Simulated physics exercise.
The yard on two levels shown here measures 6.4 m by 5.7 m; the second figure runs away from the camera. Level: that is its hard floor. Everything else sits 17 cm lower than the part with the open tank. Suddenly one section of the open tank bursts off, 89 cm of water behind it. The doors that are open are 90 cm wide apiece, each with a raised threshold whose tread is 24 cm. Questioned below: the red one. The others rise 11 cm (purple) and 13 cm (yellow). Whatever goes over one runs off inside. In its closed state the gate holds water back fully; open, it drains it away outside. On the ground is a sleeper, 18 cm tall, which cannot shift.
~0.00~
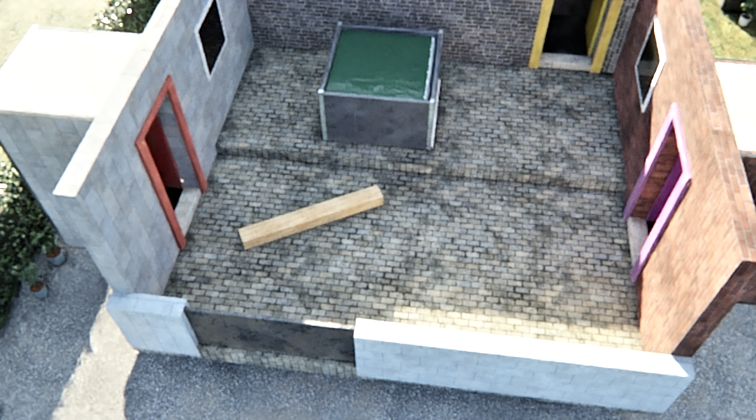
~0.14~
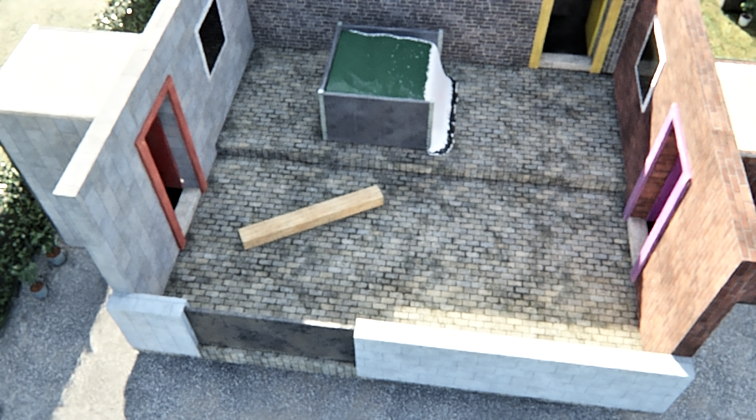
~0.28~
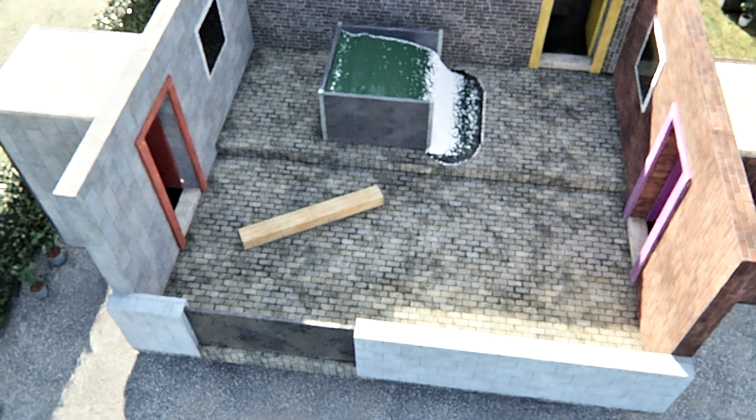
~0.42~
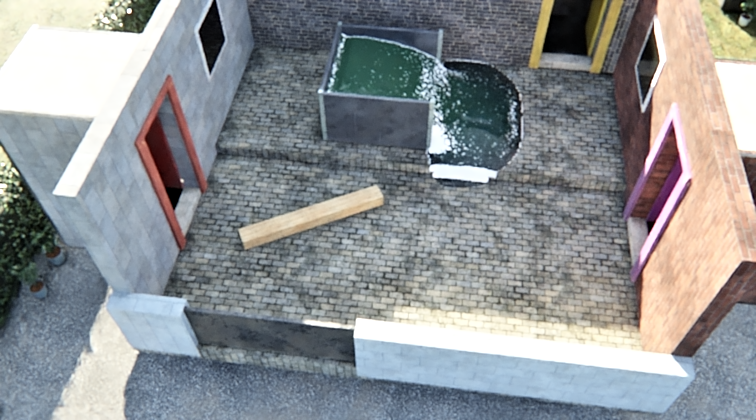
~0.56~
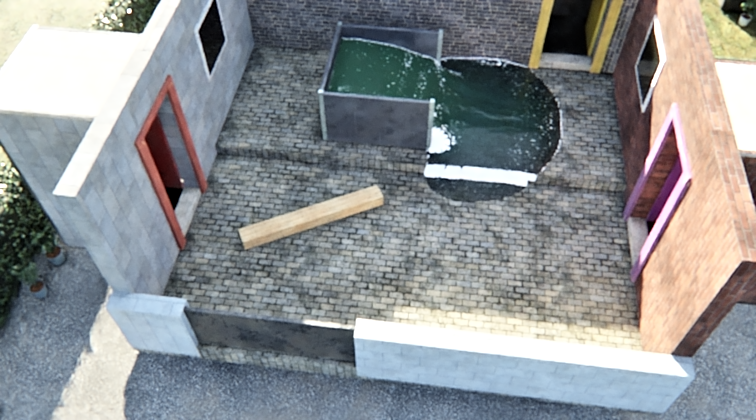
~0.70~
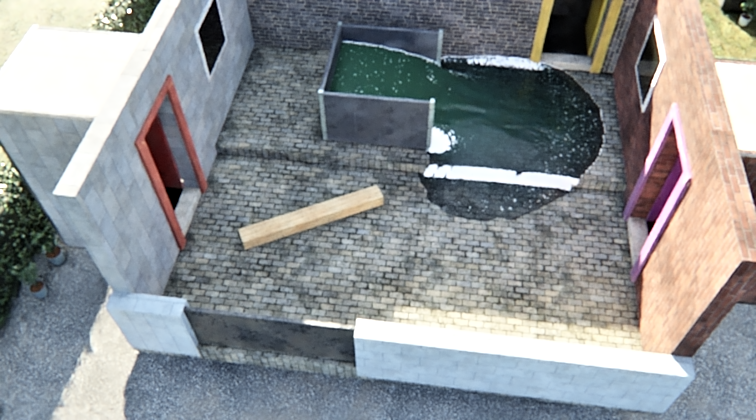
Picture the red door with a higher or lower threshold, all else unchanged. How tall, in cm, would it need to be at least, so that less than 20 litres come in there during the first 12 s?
It would need to be roughly 7.5 cm tall.
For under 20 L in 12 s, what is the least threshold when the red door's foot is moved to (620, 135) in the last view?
Around 37 cm would do it.
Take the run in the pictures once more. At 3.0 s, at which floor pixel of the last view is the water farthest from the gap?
At about (640, 383).
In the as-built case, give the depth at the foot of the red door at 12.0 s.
The depth there is around 10.5 cm.
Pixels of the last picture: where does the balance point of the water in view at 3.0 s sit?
Roughly (530, 162).
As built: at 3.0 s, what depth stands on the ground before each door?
Door depths (cm): Red = 0, purple = 16, yellow = 23.
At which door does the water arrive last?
That would be the red one.
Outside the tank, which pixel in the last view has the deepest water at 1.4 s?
Around pixel (598, 76).
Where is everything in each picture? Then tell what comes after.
Still water, 89 cm deep, in the open tank at (383, 65); the red door at (176, 172) is dry, in the first picture.
Water pours out at (432, 98) and has run 0.3 m, to (448, 142); about 11 cm deep outside, 89 cm at the back, in the second picture.
The gap is at (432, 99), the front 0.7 m out at (475, 145); the back of the open tank holds 83 cm, in the third picture.
The front is at (517, 138), 1.4 m from the gap at (432, 101); 3.2 m2 of floor is wet, 76 cm left at the back, in the fourth picture.
The front is at (555, 141), 2.0 m from the gap at (432, 102); 5.1 m2 of floor is wet, 74 cm left at the back, in the fifth picture.
The front is at (600, 132), 2.7 m from the gap at (432, 102); 7.3 m2 of floor is wet, 66 cm left at the back; 3.6 m in a straight line remain to the red door at (176, 172), in the sixth picture.
After 1.4 s water covers 35 % of the floor, deepest (57 cm) near (598, 76); it has not reached the red door.
After 3.0 s water covers 40 % of the floor, deepest (34 cm) near (638, 370); it has not reached the red door.
After 12.0 s water covers 90 % of the floor, deepest (15 cm) near (480, 364); 11 cm at the red door, 0 litres in over its 13 cm threshold.
At the red door as built, the water arrived by 5.5 s and peaked near 11 cm at 9.2 s.
Run again over the same 12 s with other heights there, 33 litres in over 6.5 cm, 13 litres over 8.5 cm. The limit of 20 litres is kept from about 7.5 cm up.
